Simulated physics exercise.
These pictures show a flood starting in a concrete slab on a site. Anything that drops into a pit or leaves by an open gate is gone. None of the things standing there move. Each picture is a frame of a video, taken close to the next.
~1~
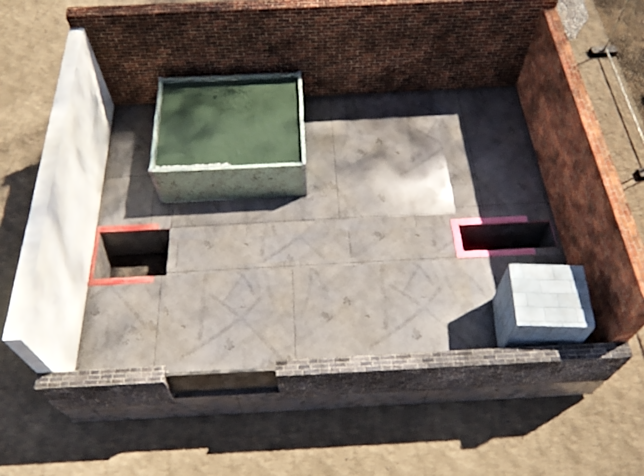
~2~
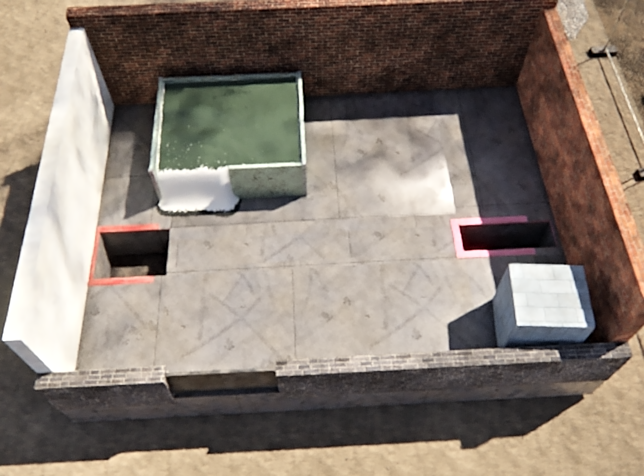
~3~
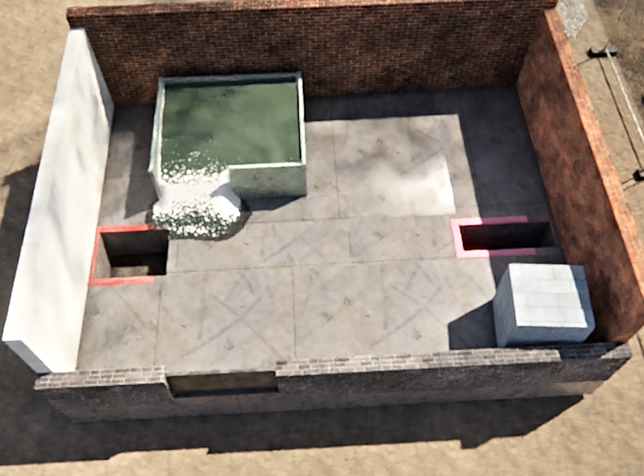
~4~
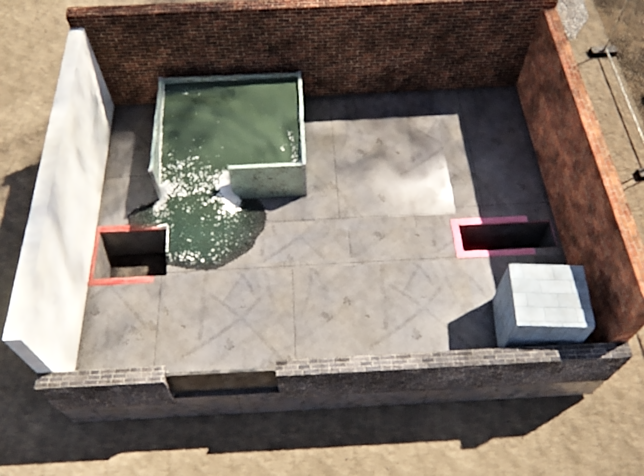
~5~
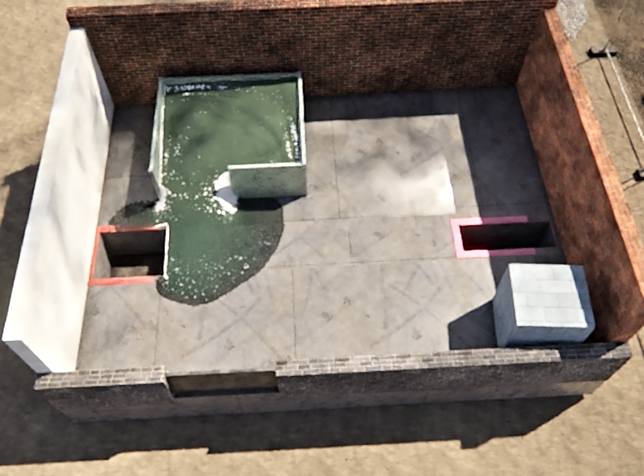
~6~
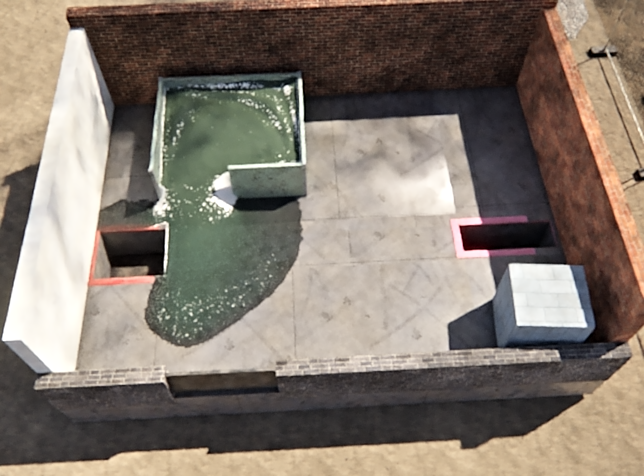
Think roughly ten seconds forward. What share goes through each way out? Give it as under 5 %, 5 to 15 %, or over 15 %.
Outcome: The gate claims a light share - short of five per cent, the red pit claims a heavy share - exceeding fifteen per cent, the pink pit claims an in-between share - five to fifteen per cent.
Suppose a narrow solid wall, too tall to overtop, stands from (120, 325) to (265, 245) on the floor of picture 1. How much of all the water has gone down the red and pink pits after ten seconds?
Percent shares - red: 65; pink: 4.
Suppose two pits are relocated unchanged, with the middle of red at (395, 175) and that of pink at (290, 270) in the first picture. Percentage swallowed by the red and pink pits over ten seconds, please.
The red pit receives 4 per cent and the pink pit 20 per cent.
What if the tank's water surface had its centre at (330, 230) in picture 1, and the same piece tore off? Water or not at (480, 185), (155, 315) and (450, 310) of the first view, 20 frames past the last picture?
In sequence: Unflooded, next inundated, then inundated.
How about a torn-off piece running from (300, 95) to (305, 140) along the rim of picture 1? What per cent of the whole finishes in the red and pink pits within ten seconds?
Shares: Red at 0 percent, pink at 45 percent.
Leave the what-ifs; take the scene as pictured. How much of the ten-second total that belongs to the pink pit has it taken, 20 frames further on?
Share by then: About 0 in a hundred.
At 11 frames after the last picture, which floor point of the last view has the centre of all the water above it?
Around pixel (225, 202) of the last picture.
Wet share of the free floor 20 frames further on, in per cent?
Around 45 in a hundred.
A moment on, water covers 25 % of the floor; the gate 0 %, the red pit 9 %, the pink pit 0 %.
Next, water covers 30 % of the floor; the gate 0 %, the red pit 16 %, the pink pit 0 %.
Then, water covers 45 % of the floor; the gate 0 %, the red pit 25 %, the pink pit 0 %.
Later, water covers 55 % of the floor; the gate 0 %, the red pit 39 %, the pink pit 4 %.
In the end, water covers 80 % of the floor; the gate 0 %, the red pit 51 %, the pink pit 8 %.
